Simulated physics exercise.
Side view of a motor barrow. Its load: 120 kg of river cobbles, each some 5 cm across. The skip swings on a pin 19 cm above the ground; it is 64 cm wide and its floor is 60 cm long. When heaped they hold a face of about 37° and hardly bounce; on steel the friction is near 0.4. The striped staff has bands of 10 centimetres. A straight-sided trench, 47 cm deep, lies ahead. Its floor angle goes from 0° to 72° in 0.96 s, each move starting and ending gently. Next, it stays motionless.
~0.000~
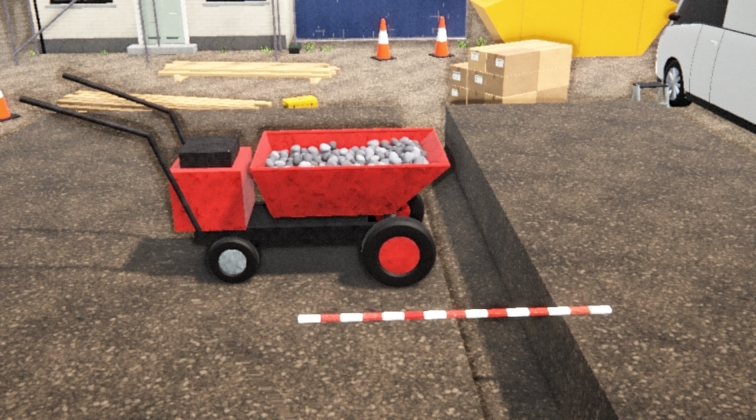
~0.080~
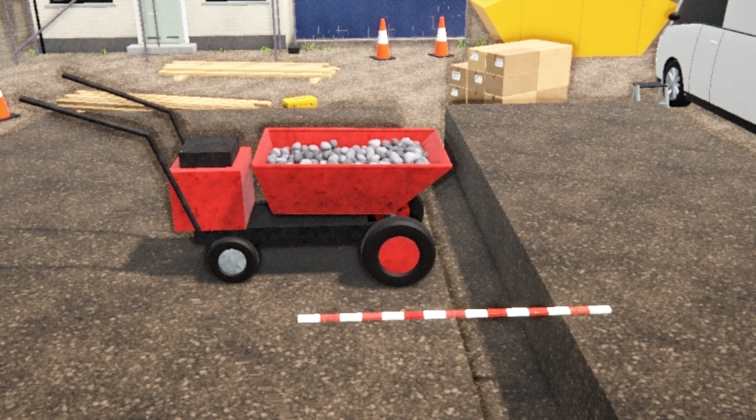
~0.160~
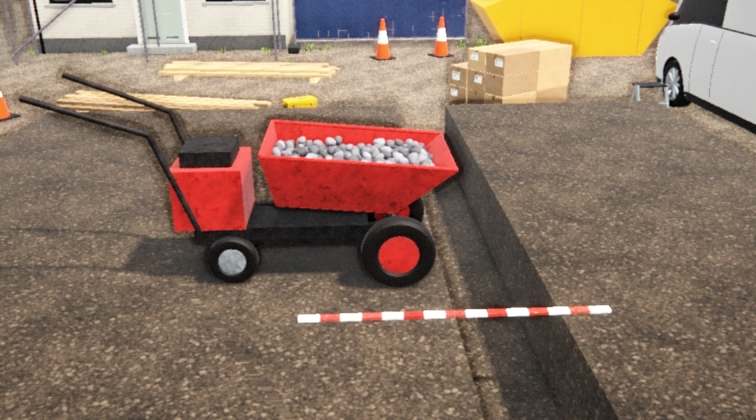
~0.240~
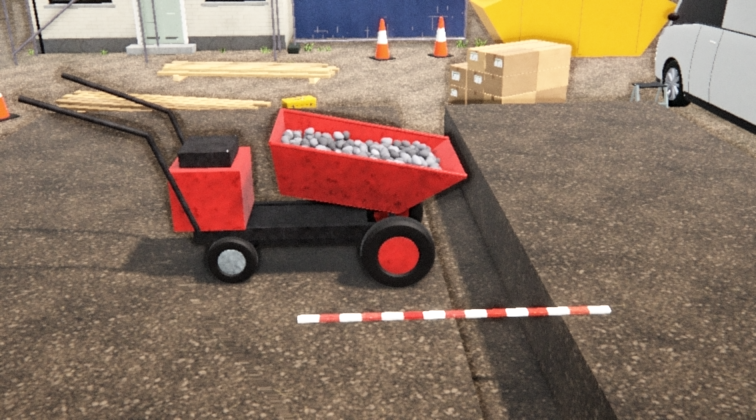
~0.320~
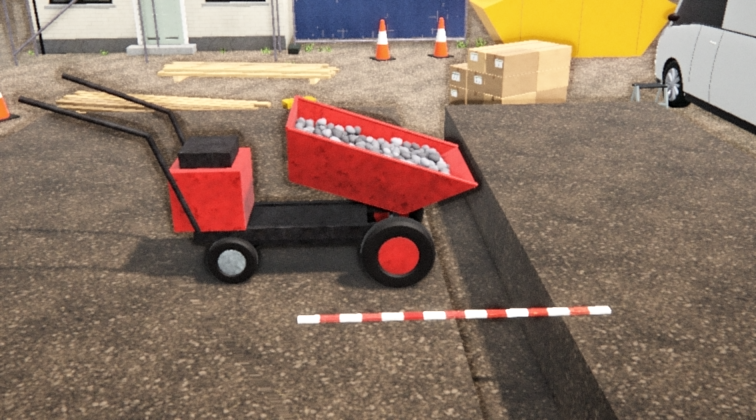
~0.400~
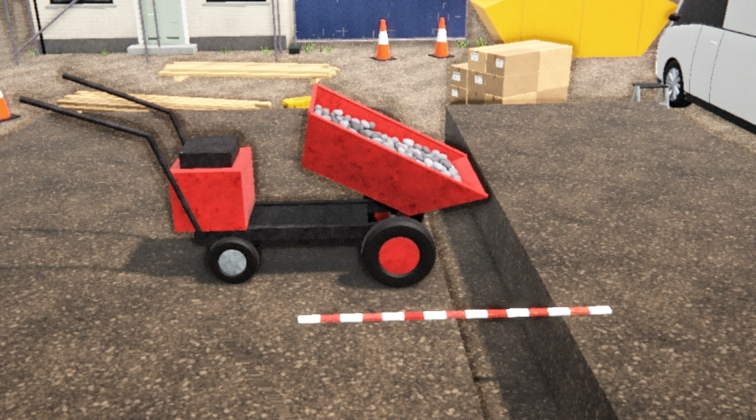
On a gravelly building site, a red motor barrow holding grey stones stands still beside a trench, its skip level. The skip begins tilting slowly, its left end lifting. It swings up more steeply until its lip points down to the right over the trench, the stones still inside.
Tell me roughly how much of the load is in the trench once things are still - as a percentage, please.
I would put it at 70 %.
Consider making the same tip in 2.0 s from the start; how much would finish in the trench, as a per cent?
80 %.
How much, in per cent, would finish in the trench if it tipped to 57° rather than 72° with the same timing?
About 70 per cent would end up in the trench.
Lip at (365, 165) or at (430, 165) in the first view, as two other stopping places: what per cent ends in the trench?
Around 85% for the first place and 95% for the second.
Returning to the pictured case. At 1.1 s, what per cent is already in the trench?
Roughly 35 percent of the load.
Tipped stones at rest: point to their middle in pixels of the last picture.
Look at roughly (510, 318).
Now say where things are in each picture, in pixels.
In the first picture, the skip is at 0°, its lip at (450, 166); the top of the load is at (401, 150).
In the second picture, the skip is at 1°, its lip at (452, 167); the top of the load is at (355, 151); the stones move at 0.3 m/s on average.
In the third picture, the skip is at 5°, its lip at (458, 170); the top of the load is at (303, 147); the stones move at 0.5 m/s on average.
In the fourth picture, lip at (466, 176), floor tilted 11°, highest stones at (308, 138); the stones move at 0.7 m/s on average.
In the fifth picture, the skip is at 19°, its lip at (476, 185); the top of the load is at (311, 126); the stones move at 0.8 m/s on average.
In the sixth picture, lip at (487, 196), floor tilted 27°, highest stones at (319, 115); the stones move at 0.9 m/s on average.
After 0.7 s the floor is at 61°; 100 % in the skip; the foremost stones are at (497, 224).
After 1.1 s the floor is at 72°; 52 % in the skip, 37 % in the trench, 12 % past the trench; the foremost stones are at (565, 250).
After 1.4 s the floor is at 72°; 9 % in the skip, 61 % in the trench, 30 % past the trench; the foremost stones are at (669, 259).
After 3.4 s the floor is at 72°; 0 % in the skip, 70 % in the trench, 30 % past the trench; the foremost stones are at (749, 255).
